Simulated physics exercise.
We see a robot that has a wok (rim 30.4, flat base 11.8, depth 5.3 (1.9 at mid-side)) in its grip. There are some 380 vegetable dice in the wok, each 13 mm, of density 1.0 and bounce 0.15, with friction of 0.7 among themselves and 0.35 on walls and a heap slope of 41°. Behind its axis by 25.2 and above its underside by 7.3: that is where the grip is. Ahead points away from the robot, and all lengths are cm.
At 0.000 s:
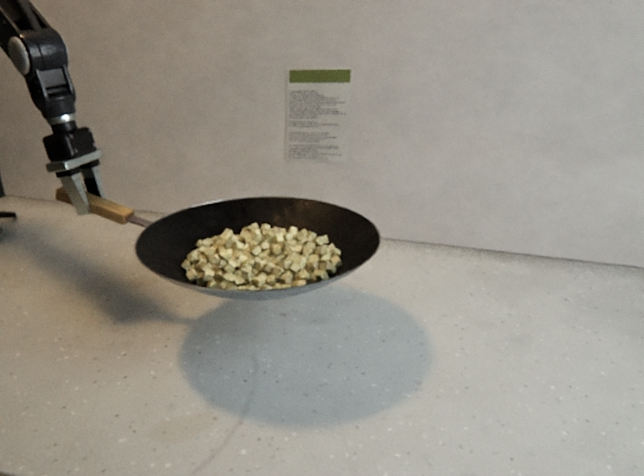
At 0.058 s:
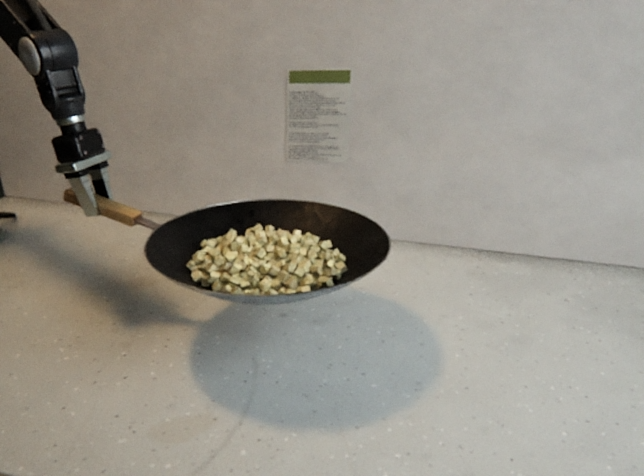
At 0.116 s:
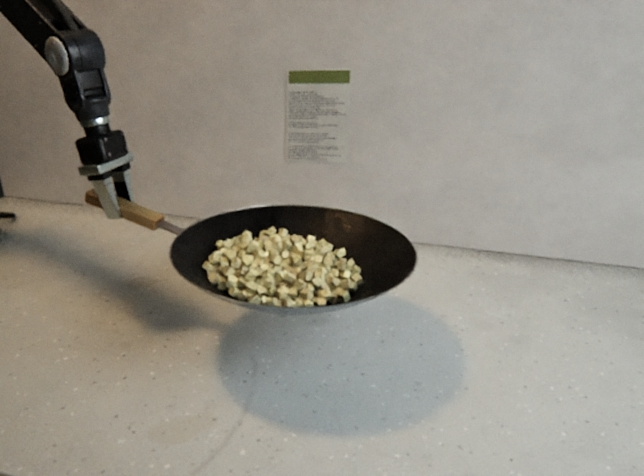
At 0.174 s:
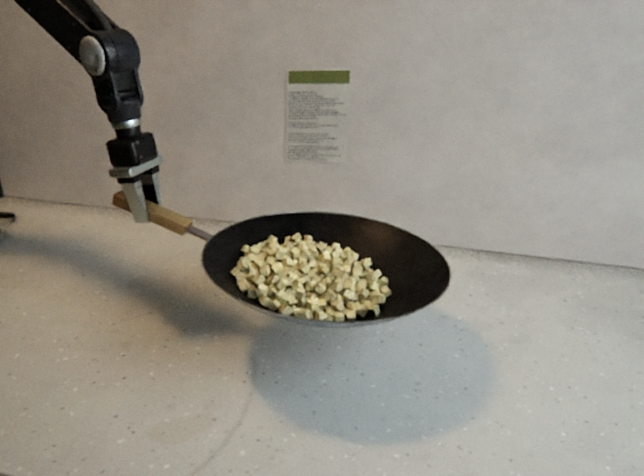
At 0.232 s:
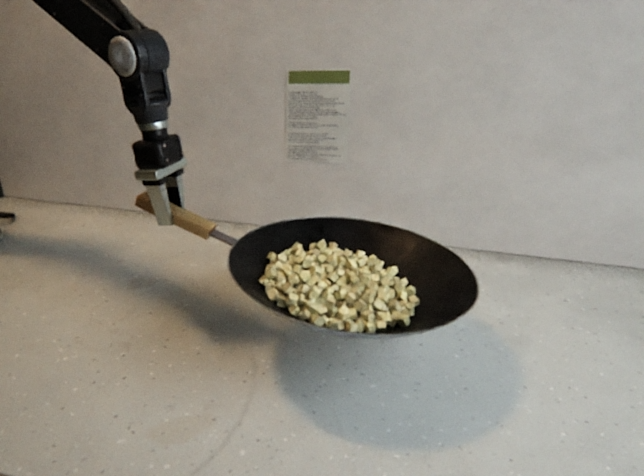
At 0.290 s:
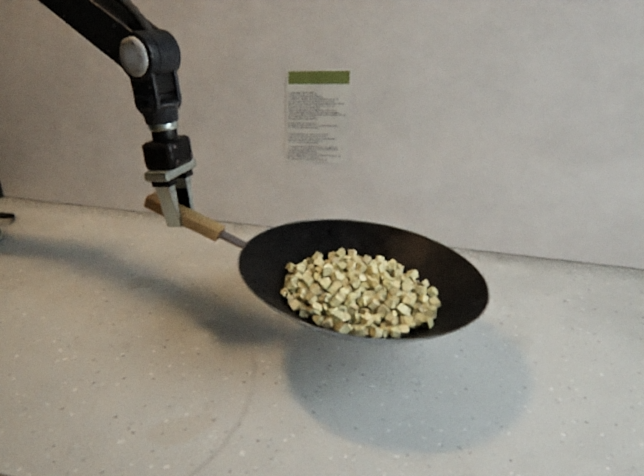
A black robot arm reaches in from the upper left, gripping the wooden handle of a dark wok heaped with pale vegetable cubes, seen from slightly above over a speckled grey counter. A green-and-white printed notice hangs on the plain grey wall behind. The arm carries the wok rightward and slightly down, gradually tilting it forward, as its shadow follows and the cubes shift within it, while the camera stays still.
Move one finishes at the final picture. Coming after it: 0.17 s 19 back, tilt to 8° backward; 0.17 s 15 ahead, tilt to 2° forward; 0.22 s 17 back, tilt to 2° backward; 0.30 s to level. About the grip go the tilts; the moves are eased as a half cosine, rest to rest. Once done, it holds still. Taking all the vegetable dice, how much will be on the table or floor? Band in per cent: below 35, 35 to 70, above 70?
Band: Above 70.
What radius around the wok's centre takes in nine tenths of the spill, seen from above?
Roughly 35 cm.
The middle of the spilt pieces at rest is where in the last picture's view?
Resting centre: About (102, 306).
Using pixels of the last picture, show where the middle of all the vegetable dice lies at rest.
The middle of all the pieces at rest is around (121, 309).
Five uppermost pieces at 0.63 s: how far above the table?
I'd put them at about 25 centimetres above the table.
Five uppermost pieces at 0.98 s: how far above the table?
Those pieces are roughly 15 cm high.
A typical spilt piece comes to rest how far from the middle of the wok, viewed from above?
Distance, approx.: 20 cm.
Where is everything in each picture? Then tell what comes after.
The first picture shows wok middle at (261, 255), level; upper third of the load around (260, 252), from x 185 to 335, top at y 230; 377 in the wok.
The second picture shows wok middle at (270, 259), level; upper third of the load around (257, 254), from x 190 to 340, top at y 230.
The third picture shows wok middle at (295, 267), tilted 2° forward; upper third of the load around (260, 257), from x 205 to 360, top at y 230.
The fourth picture shows wok middle at (325, 276), tilted 4° forward; upper third of the load around (282, 264), from x 235 to 385, top at y 240.
The fifth picture shows wok middle at (350, 284), tilted 5° forward; upper third of the load around (309, 271), from x 265 to 415, top at y 245.
The sixth picture shows wok middle at (360, 288), tilted 6° forward; upper third of the load around (337, 281), from x 285 to 435, top at y 255; 377 in the wok.
After 0.63 s, tilted 2° forward, highest piece 25 above the table; 72 in the wok, 305 in flight or on a rim.
After 0.98 s, tilted 1° backward, highest piece 17 above the table; 292 on the table or floor, 85 in the wok.
After 1.35 s, level, highest piece 16 above the table; 292 on the table or floor, 85 in the wok.
After 2.40 s, level, highest piece 16 above the table; 292 on the table or floor, 85 in the wok.
At rest, 292 on the table or floor, 85 in the wok. That is 77 % on the table or floor.
